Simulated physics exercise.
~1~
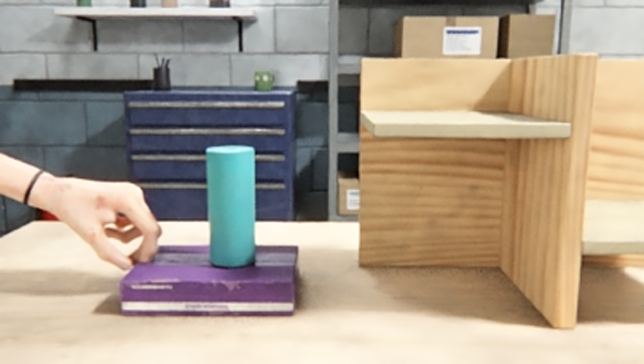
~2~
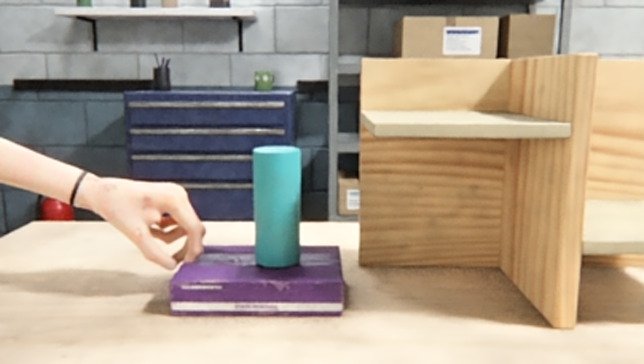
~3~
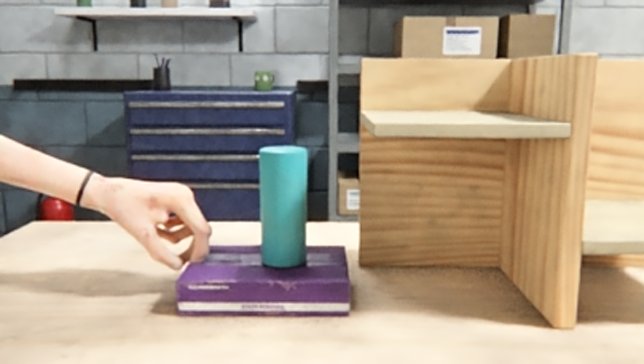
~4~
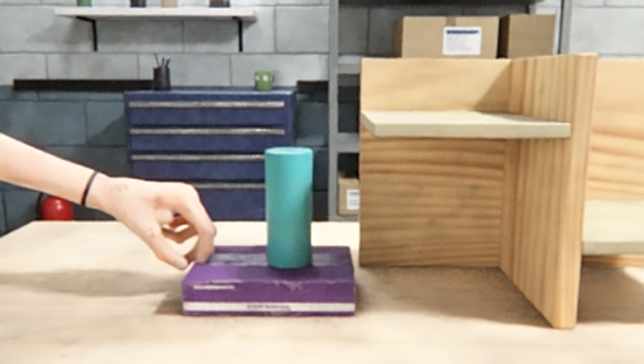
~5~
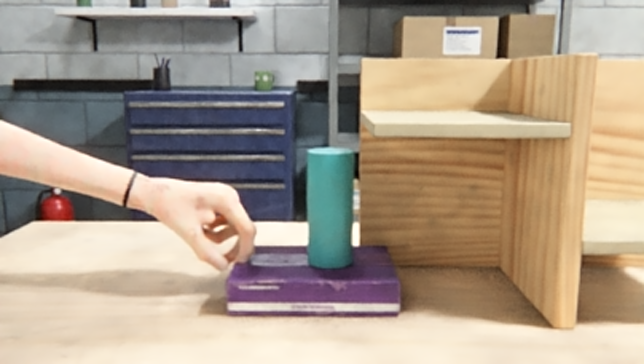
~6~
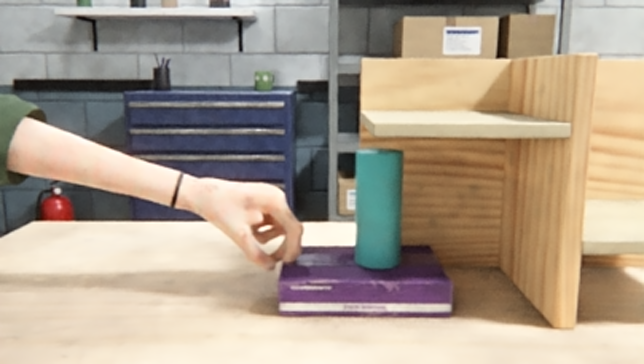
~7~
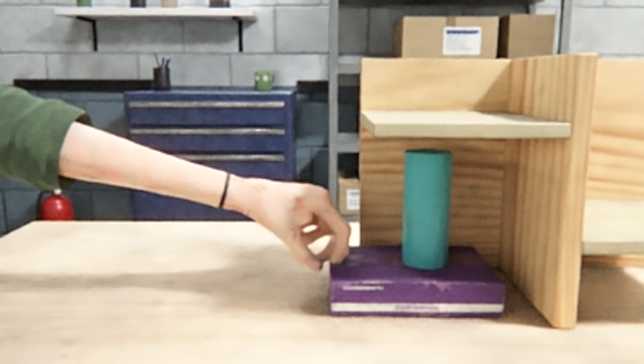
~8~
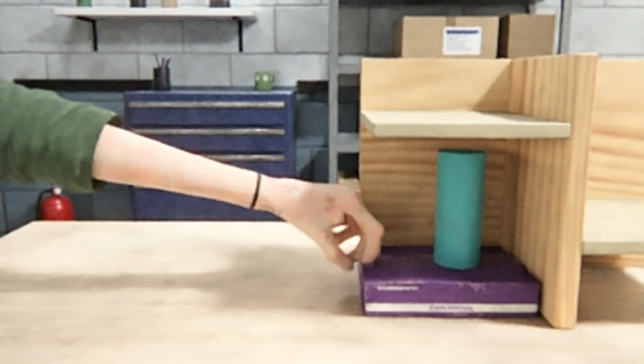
The video shows a hand slowly pushing a purple box with an upright turquoise candle on top rightward across a table toward a wooden shelf unit. The candle rides along without tipping, passes beneath the low shelf without touching it, and ends standing on the box underneath.
